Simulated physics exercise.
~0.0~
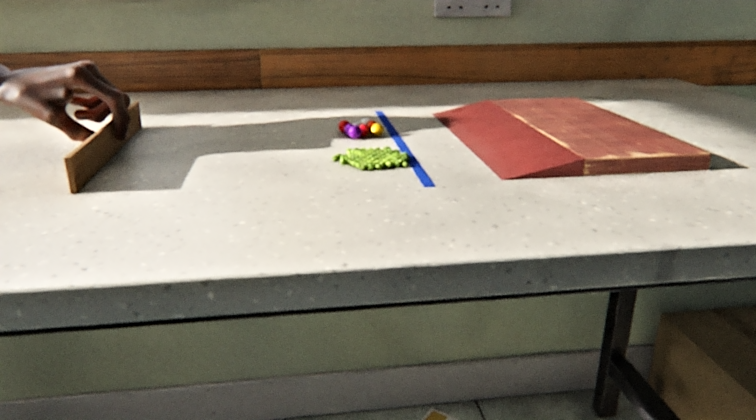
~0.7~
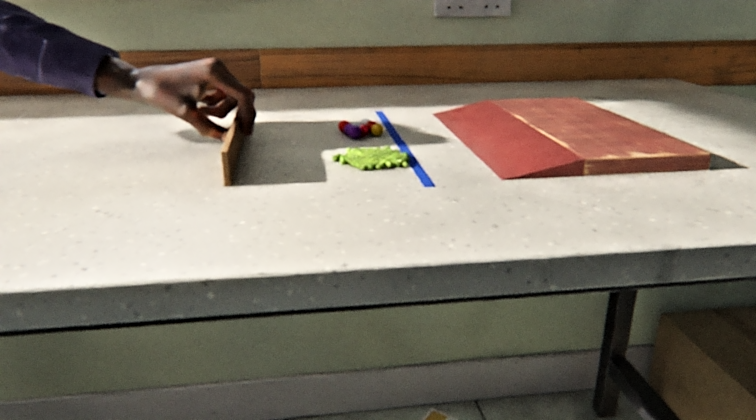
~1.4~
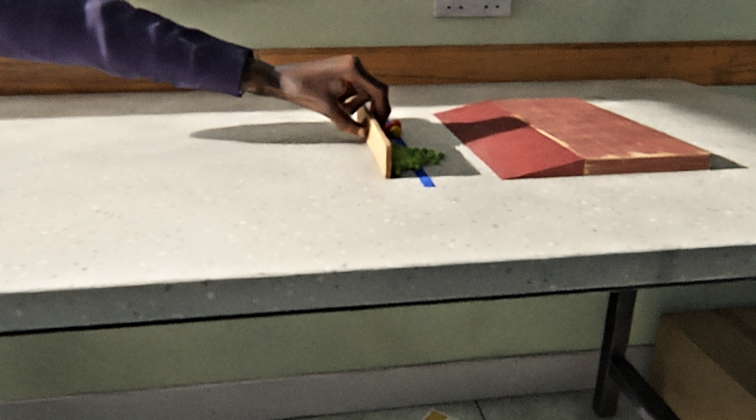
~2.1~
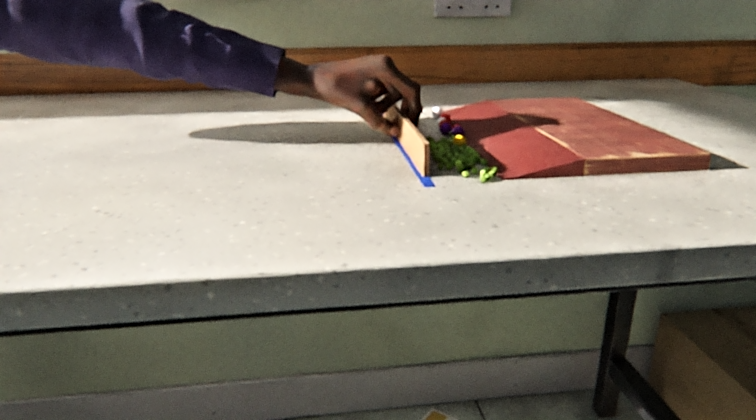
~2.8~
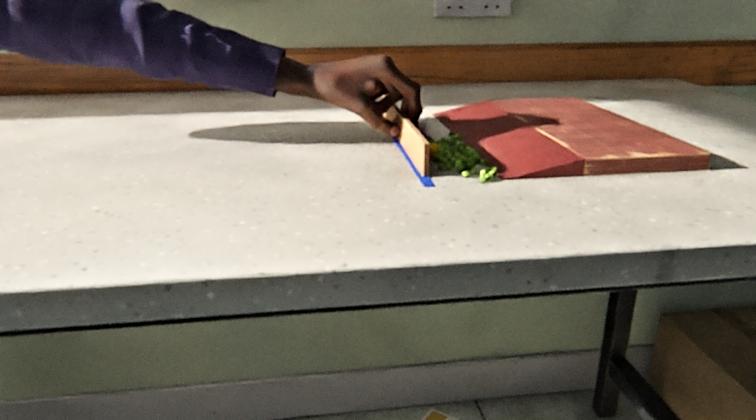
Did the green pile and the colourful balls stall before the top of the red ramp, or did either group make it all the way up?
Both groups stalled before the top. The card stopped at the blue tape, and neither the green pieces nor the colourful balls made it up onto the slab.
